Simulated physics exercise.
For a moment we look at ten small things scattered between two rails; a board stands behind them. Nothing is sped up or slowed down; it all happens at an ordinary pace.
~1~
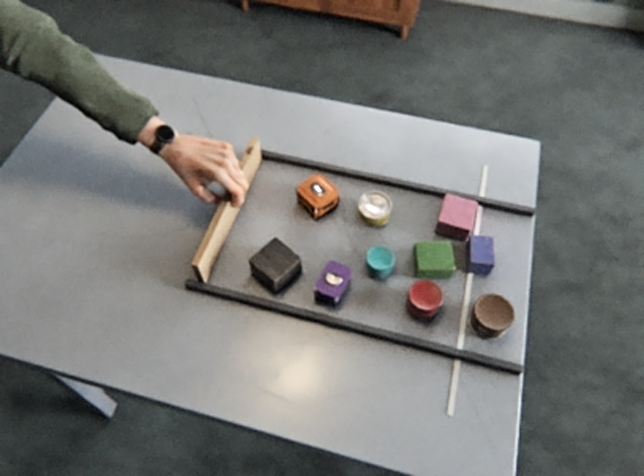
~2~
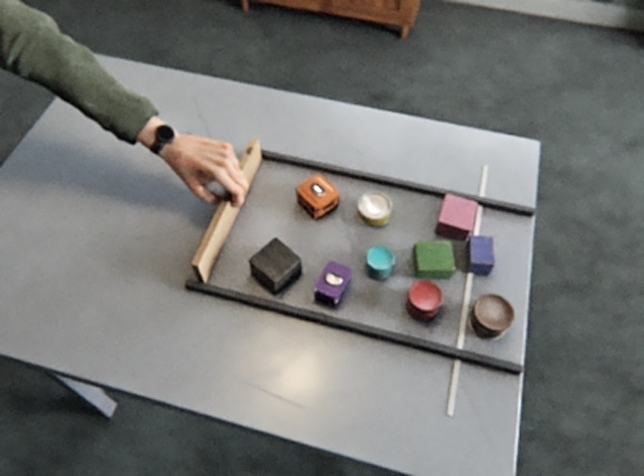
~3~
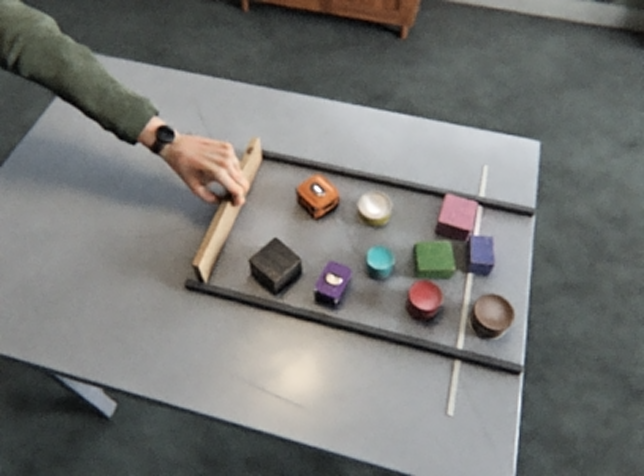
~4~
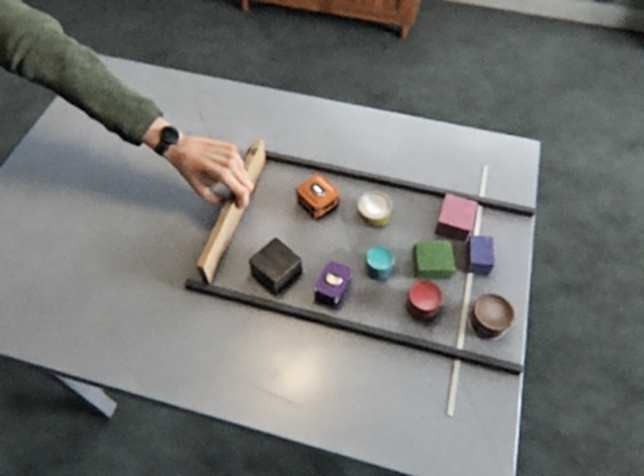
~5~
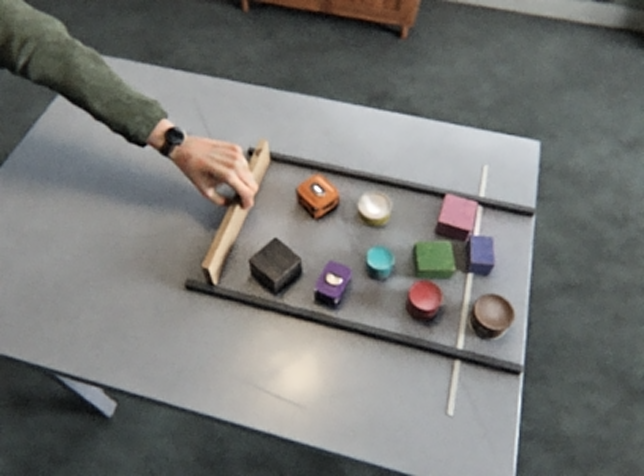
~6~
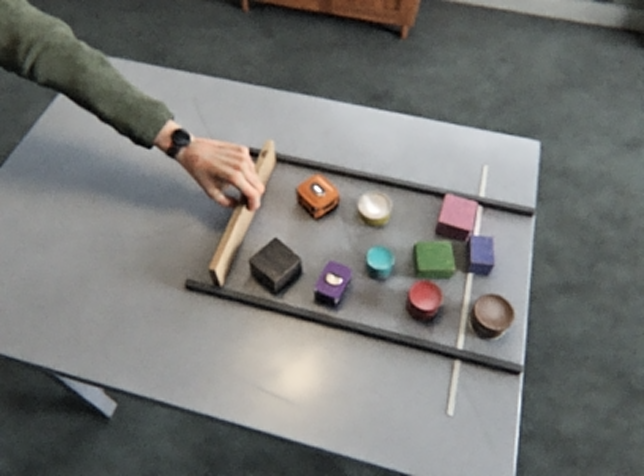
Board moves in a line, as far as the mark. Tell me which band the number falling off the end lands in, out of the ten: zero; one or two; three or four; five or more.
It lands in the three or four band.
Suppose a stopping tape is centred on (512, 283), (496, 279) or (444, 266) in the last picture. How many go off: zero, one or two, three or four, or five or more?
At least five; five or more; 1 or 2.
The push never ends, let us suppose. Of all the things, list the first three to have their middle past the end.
The brown pot goes first, followed by the pink block and then the red tub.
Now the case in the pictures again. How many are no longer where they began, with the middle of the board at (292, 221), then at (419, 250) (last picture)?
Respectively 2 and 10.
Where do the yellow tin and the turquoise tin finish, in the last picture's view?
One ends up near (529, 243) and the other near (485, 281).
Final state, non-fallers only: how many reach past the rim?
Overhang count: 3.
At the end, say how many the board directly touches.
3 of them.
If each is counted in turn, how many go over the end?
I count 4 in all.
Early on, none off yet; brown pot at rest near (491, 317); blue block at rest near (480, 255); pink block at rest near (456, 218).
Finally, the number that fall off is three or four; lost, red tub, pink block, blue block and brown pot.
